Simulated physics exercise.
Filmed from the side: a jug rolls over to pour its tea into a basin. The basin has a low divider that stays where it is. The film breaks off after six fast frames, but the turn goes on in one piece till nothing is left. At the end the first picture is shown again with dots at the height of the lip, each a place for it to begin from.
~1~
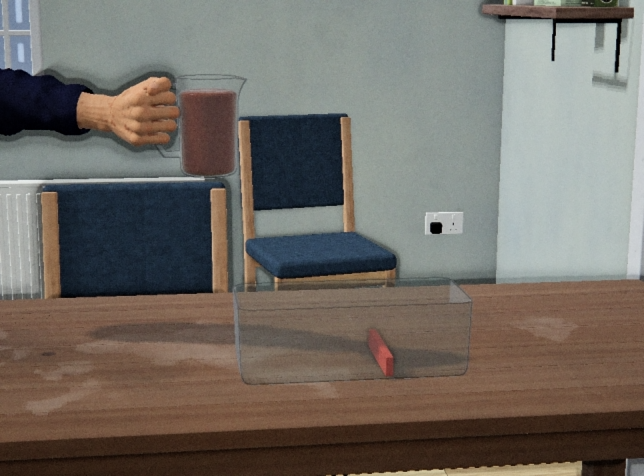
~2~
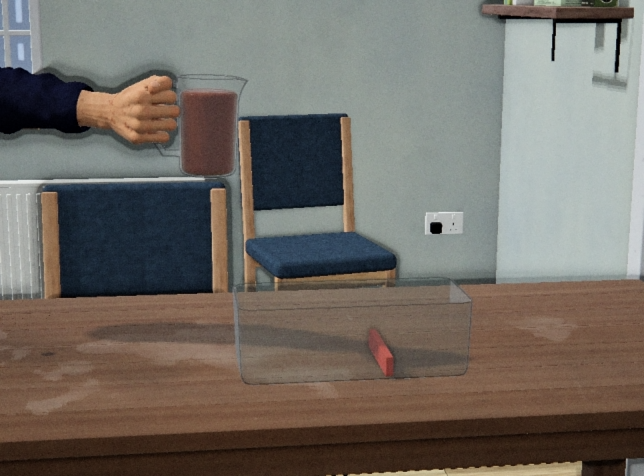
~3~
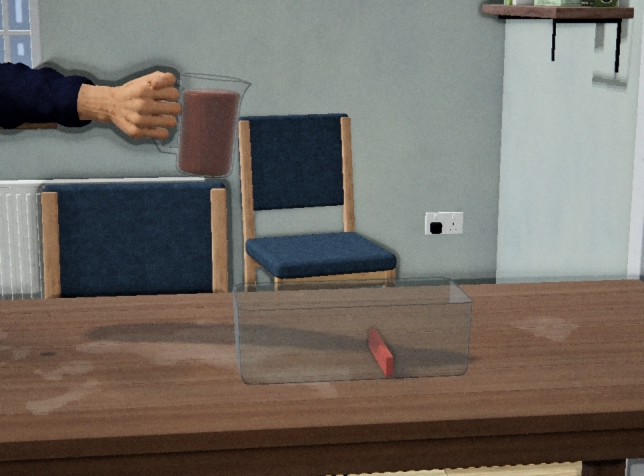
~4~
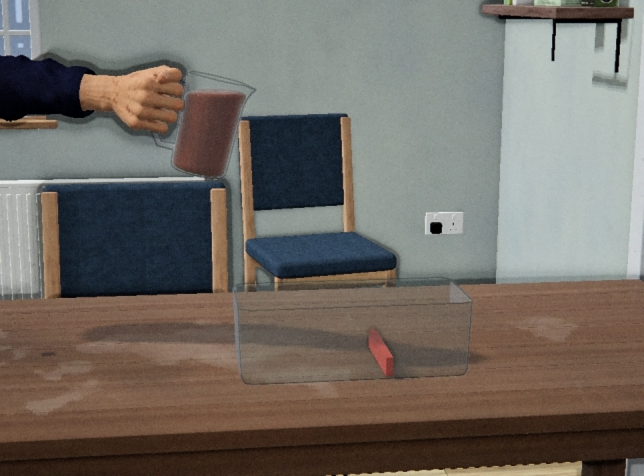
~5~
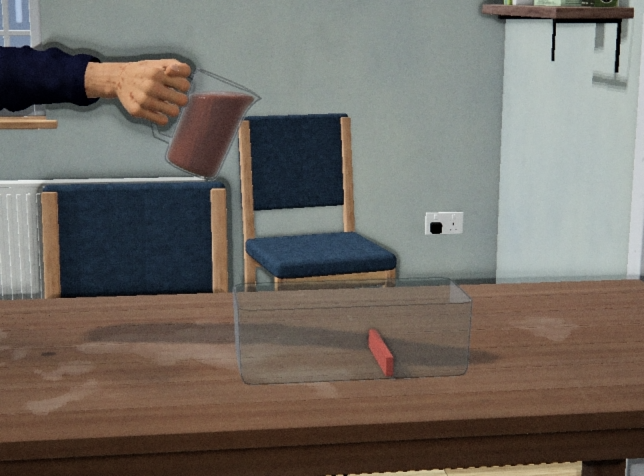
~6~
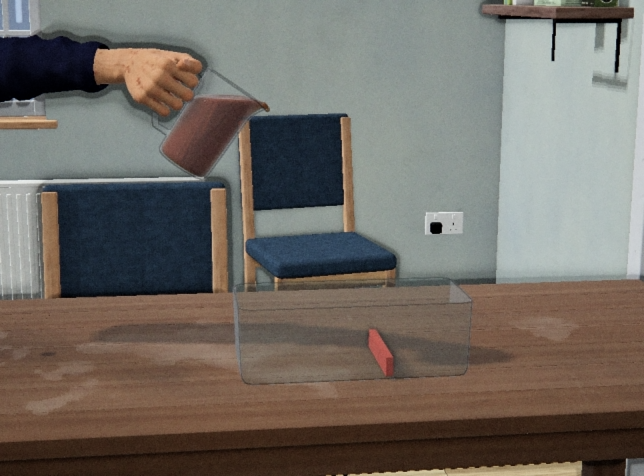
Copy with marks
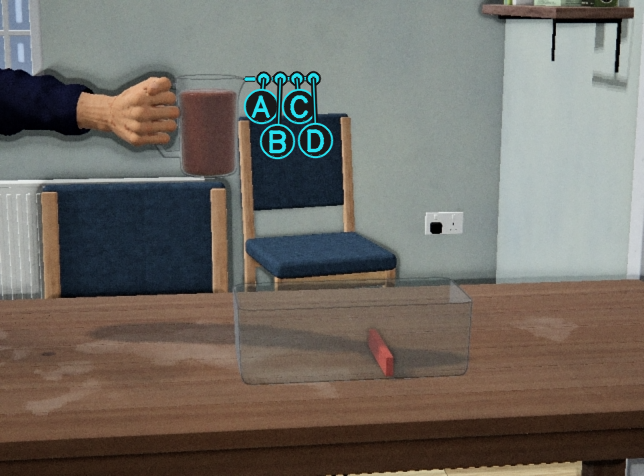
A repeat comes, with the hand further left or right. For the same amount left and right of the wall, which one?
C.
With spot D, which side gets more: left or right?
The right one.
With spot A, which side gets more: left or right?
More ends on the left.
On the marked copy, A at (263, 79); B at (280, 78); C at (296, 78); D at (313, 78).
With A, about 80 % ends left of the wall and 14 % right of it; 6 % is lost outside.
With B, about 86 % ends left of the wall and 8 % right of it; 7 % is lost outside.
With C, about 47 % ends left of the wall and 49 % right of it; 3 % is lost outside.
With D, about 13 % ends left of the wall and 84 % right of it; 3 % is lost outside.
